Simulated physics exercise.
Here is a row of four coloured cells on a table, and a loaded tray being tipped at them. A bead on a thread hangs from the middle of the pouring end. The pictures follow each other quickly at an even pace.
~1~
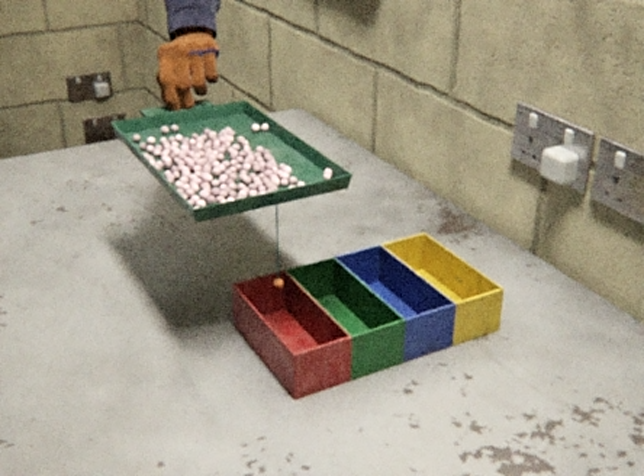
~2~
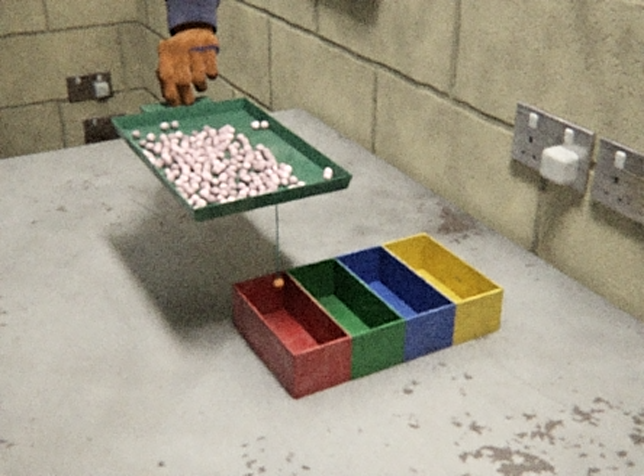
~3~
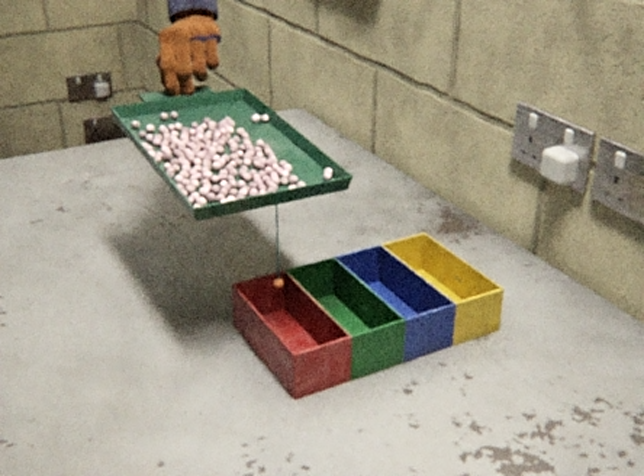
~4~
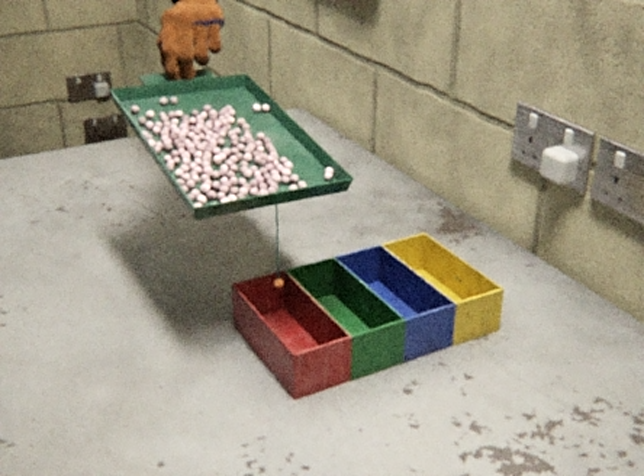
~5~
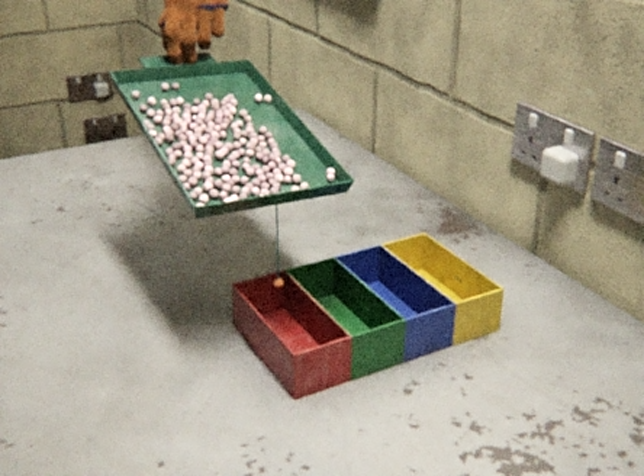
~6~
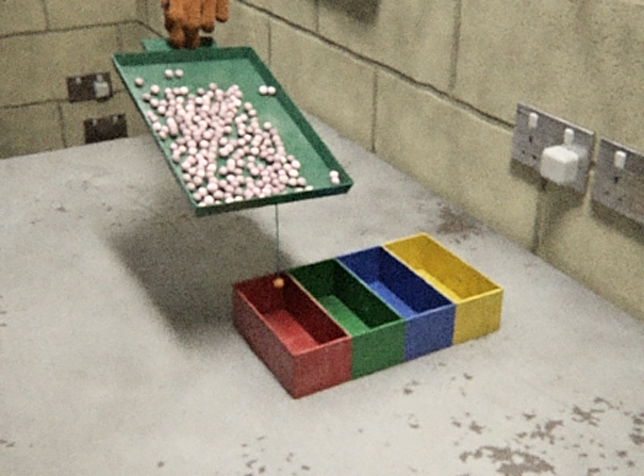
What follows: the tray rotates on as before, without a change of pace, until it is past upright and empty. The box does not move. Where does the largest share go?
It favours the green compartment.
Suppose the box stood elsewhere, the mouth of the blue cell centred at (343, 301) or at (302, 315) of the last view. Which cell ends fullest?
In turn: Blue; the cell in yellow.
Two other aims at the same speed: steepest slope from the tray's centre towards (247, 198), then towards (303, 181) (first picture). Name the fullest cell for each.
In turn: Red; the cell in green.
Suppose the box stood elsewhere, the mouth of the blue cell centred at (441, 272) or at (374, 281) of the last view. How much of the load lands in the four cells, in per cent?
First some 70, then 100 per cent.
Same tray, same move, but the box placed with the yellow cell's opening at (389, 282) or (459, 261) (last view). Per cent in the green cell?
First some 20, then 40 per cent.
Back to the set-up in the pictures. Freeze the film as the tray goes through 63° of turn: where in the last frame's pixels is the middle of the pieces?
At about (296, 180).
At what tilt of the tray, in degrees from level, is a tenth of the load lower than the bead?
Near 65 degrees.
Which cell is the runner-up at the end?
In second place: The cell in red.
Soon after the last picture, tray tipped steeply; most on the tray; a stray few in the green cell; a stray few in the blue cell; a stray few in the red cell; a small part falling or outside the box.
A little later, tray tipped past a quarter turn; a small part on the tray; about half in the green cell; about a quarter in the red cell; a small part in the blue cell; a small part falling or outside the box.
Later still, tray tipped past a quarter turn; about half in the green cell; about a quarter in the red cell; a small part in the blue cell; a small part falling or outside the box.
By the end, tray tipped past a quarter turn; about half in the green cell; about a quarter in the red cell; a small part in the blue cell; none in the yellow cell; a small part outside the box.
